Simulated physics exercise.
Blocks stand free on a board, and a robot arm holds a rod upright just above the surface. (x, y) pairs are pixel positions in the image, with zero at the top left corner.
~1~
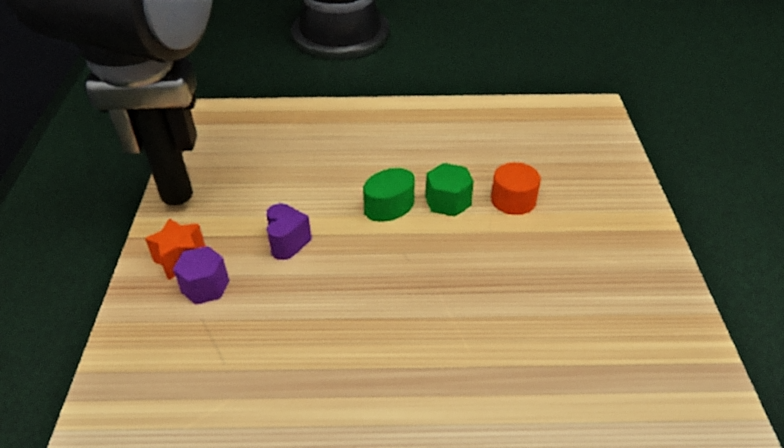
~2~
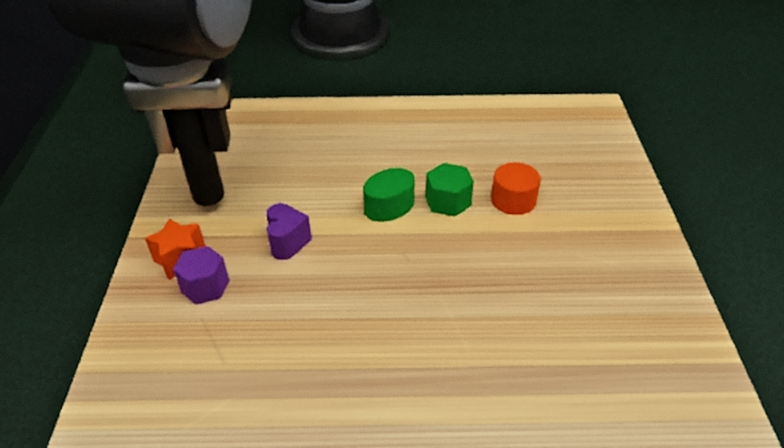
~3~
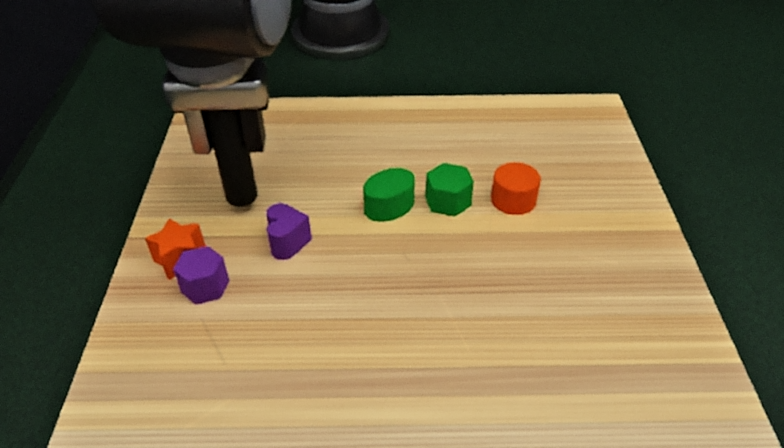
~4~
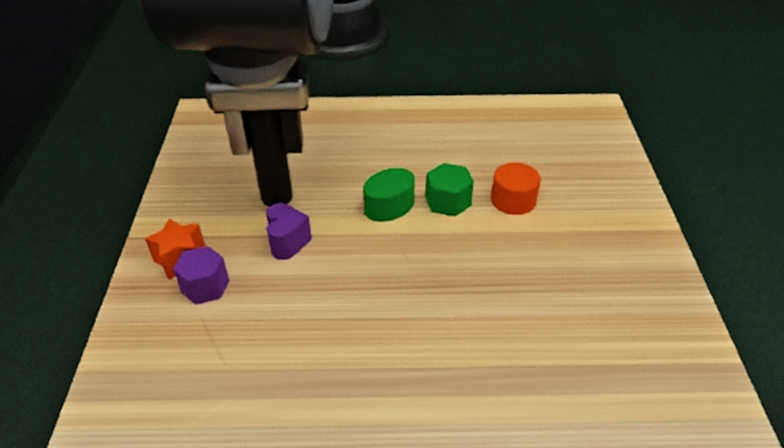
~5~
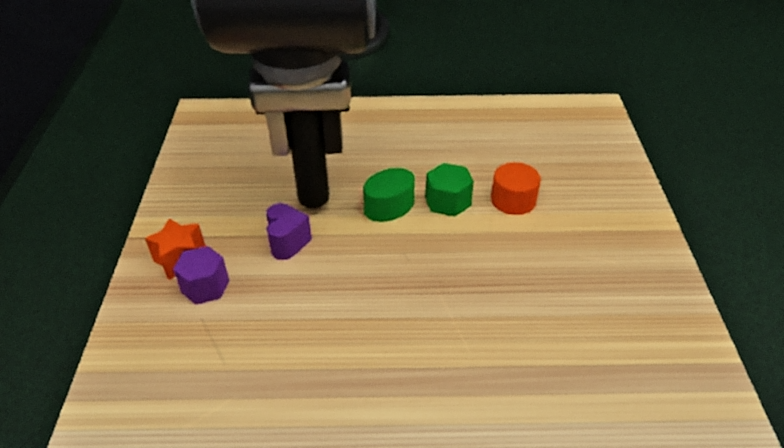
A robot arm moves a black rod rightward behind the purple heart block, touching nothing.
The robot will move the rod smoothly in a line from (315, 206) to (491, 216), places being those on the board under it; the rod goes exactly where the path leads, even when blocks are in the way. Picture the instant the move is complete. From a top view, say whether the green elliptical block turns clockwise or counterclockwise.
It spins anti-clockwise.
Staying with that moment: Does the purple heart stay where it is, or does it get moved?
At the end, its place is the same.
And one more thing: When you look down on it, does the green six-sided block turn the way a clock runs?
In short: Yes.
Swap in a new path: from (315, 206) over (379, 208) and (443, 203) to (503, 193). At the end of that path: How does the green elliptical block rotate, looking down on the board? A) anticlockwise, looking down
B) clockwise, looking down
A
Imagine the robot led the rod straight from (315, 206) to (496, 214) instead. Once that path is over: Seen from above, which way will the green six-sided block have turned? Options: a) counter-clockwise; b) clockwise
Choice b: Clockwise.
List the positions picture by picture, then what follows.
The first picture shows tip of the rod (177, 195), middles of tops, purple heart (284, 218), green elliptical block (389, 182), green six-sided block (450, 177), orange disc (518, 176).
The second picture shows rod (209, 196), nothing pushed.
The third picture shows rod (242, 197), nothing pushed.
The fourth picture shows rod (277, 197), nothing pushed.
The fifth picture shows rod (314, 198), purple heart (284, 218), green elliptical block (389, 182), green six-sided block (450, 177), orange disc (518, 176).
The first path, step by step. One third of the way, rod (373, 201); green elliptical block (413, 178), turned 15° anticlockwise; green six-sided block (458, 176), turned 15° clockwise.
Two thirds of the way, rod (434, 204); green elliptical block (449, 167), turned 100° anticlockwise; green six-sided block (492, 158), turned 65° clockwise; orange disc (532, 176).
At the end, rod (492, 207); purple heart unmoved; green elliptical block (456, 165), turned 120° anticlockwise; green six-sided block (498, 154), turned 75° clockwise; orange disc (532, 176).
